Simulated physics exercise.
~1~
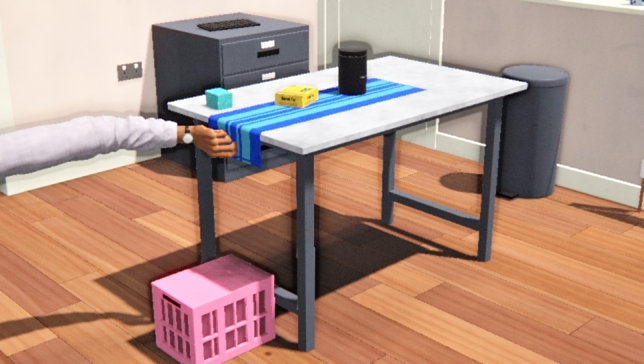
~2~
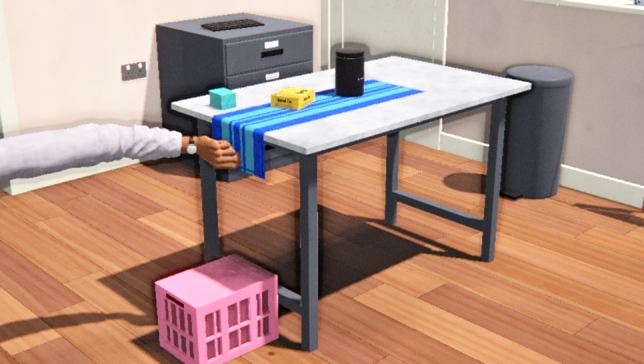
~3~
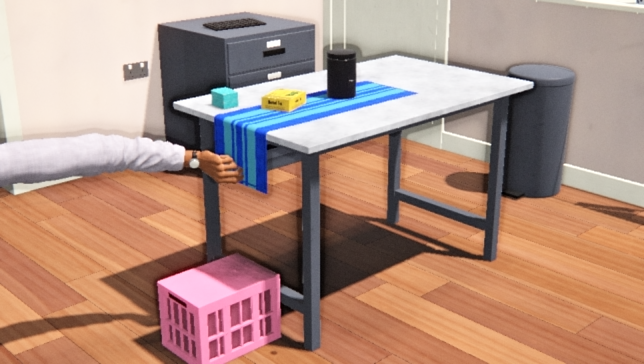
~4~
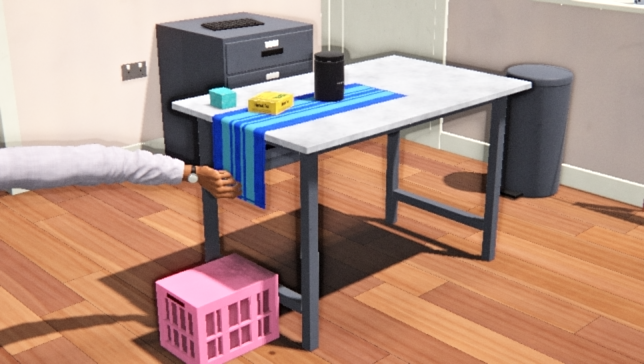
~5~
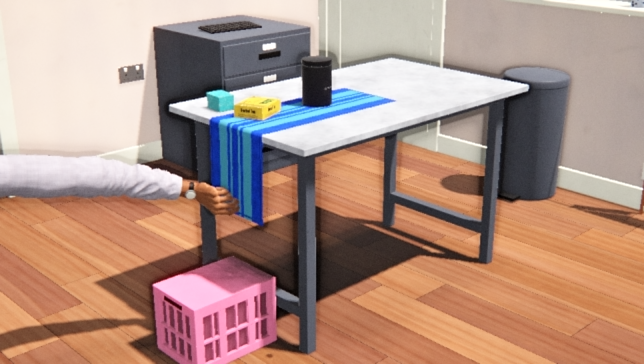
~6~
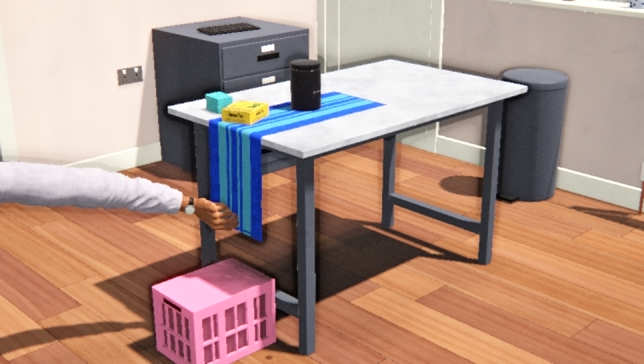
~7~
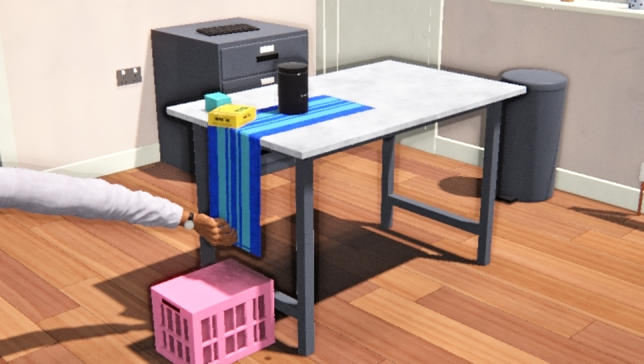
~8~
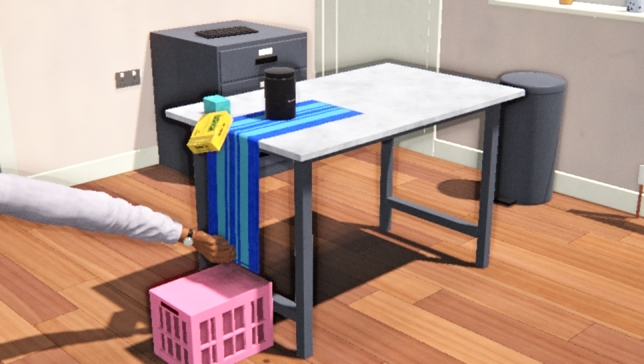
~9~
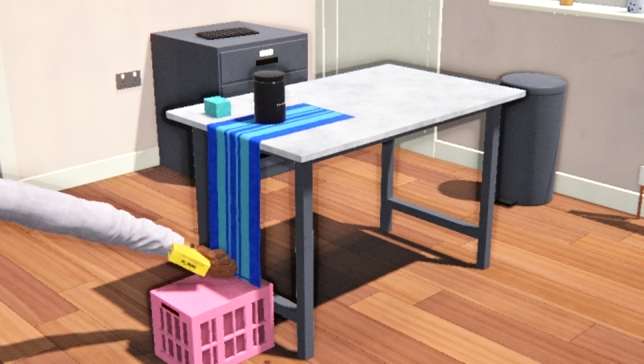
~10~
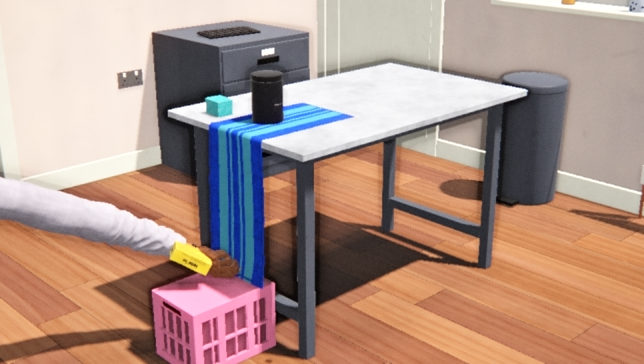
Hand pulling a blue striped cloth down over a table's end, carrying canister along and tipping yellow packet off, turquoise block staying.
